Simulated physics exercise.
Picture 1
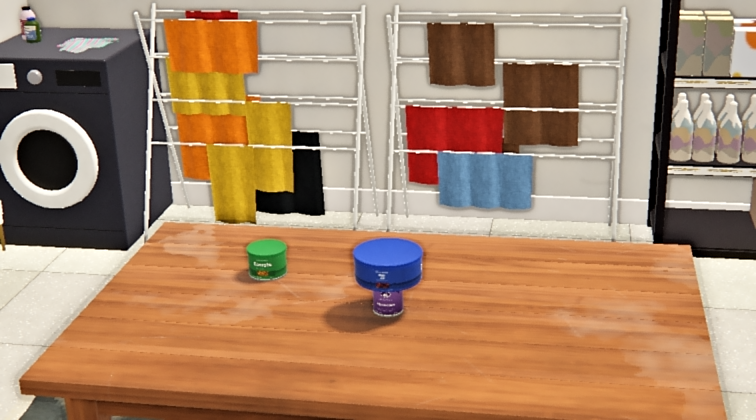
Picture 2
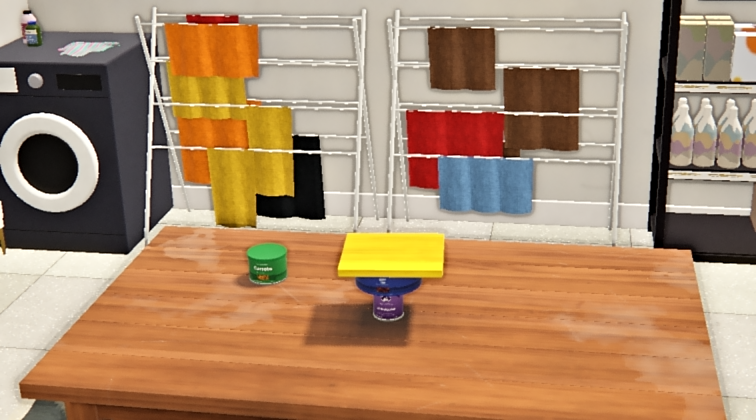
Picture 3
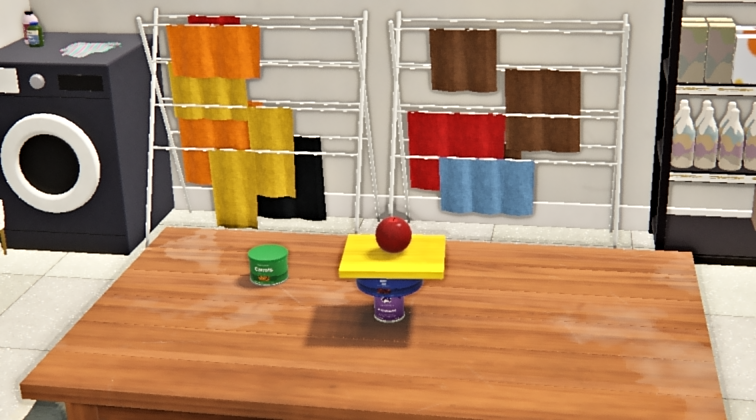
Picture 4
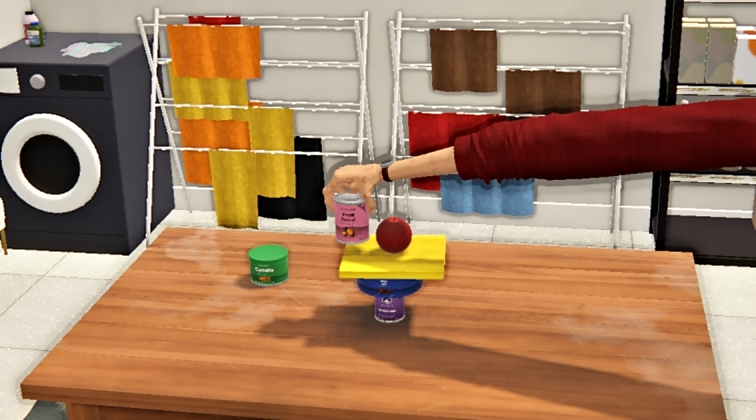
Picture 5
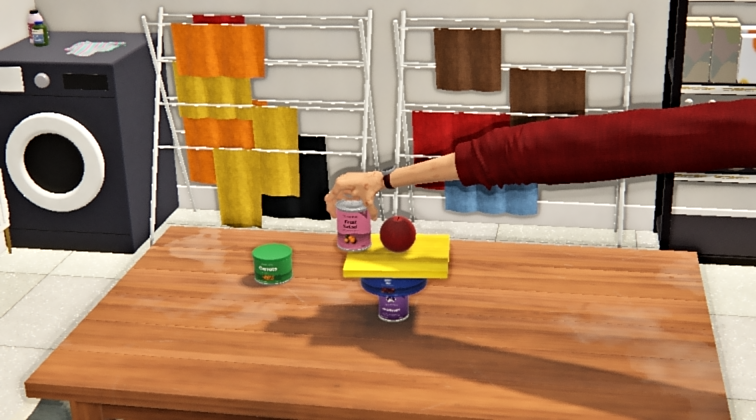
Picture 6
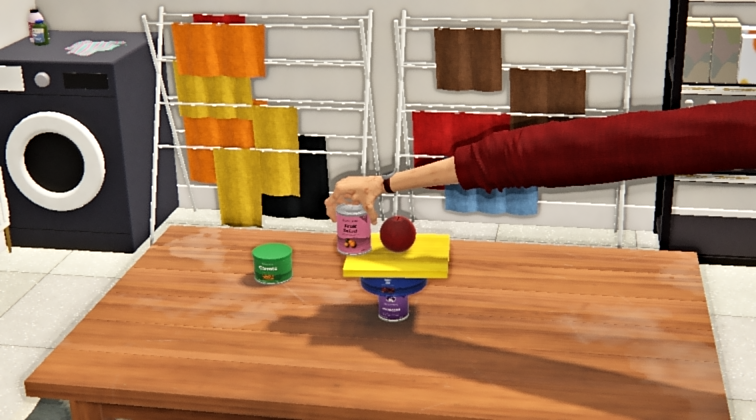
The video shows a blue round object on a purple tin beside a green tub, then a yellow board and a red apple added on top, before a red-sleeved arm lowers a pink pot slightly onto the board's left side.
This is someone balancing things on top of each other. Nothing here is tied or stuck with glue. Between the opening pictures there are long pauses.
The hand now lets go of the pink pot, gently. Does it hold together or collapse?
It holds together.
Then, 0.60 s later than the last frame, all is still.
Then, 1.50 s later than the last frame, pink pot resting near (353, 229).
When it is over, all 6 as before. End places, in pixels of the last picture, pink pot near (353, 229). The pile keeps its balance.
